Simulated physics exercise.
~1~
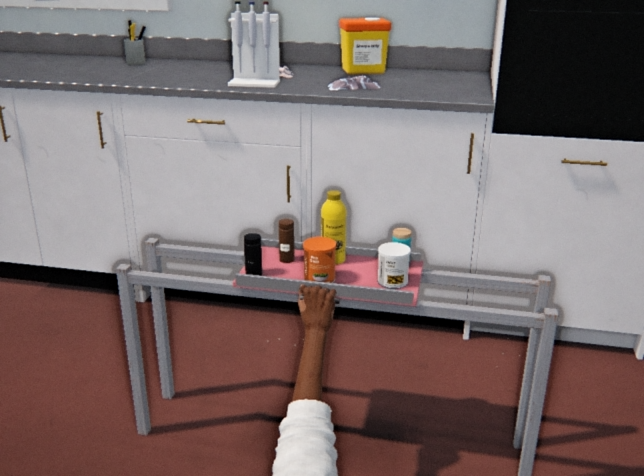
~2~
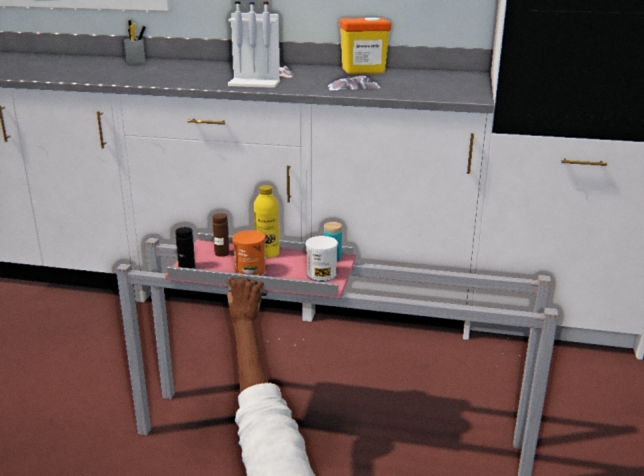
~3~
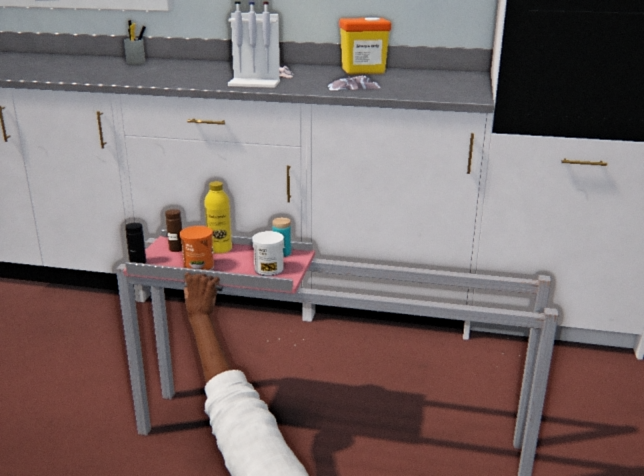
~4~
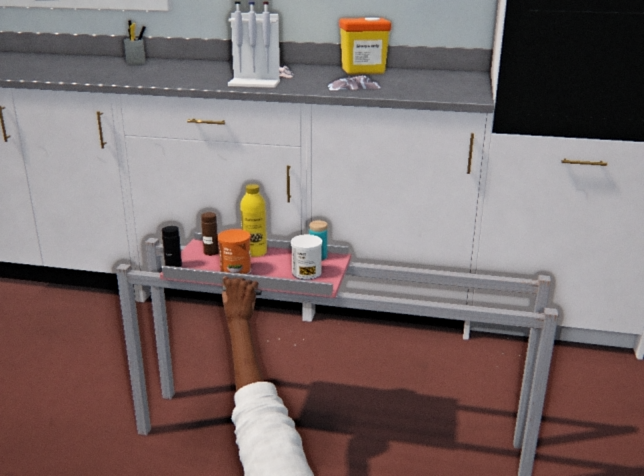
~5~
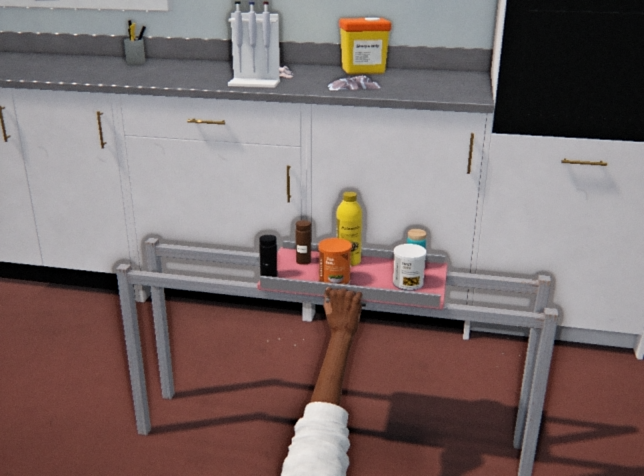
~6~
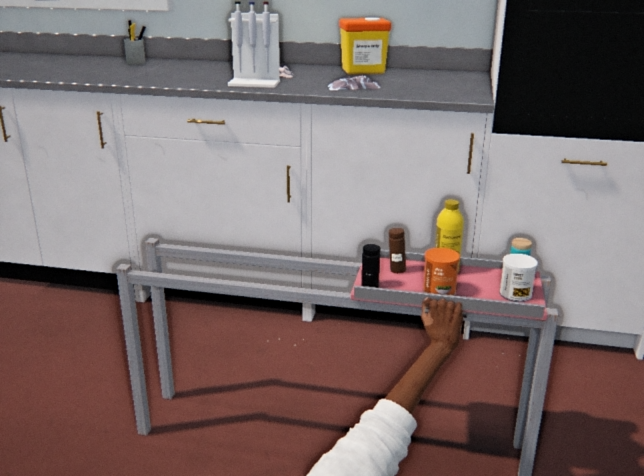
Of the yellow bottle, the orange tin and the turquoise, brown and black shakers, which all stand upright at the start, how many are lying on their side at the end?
None of them are lying on their side at the end. All five are still standing on the tray.
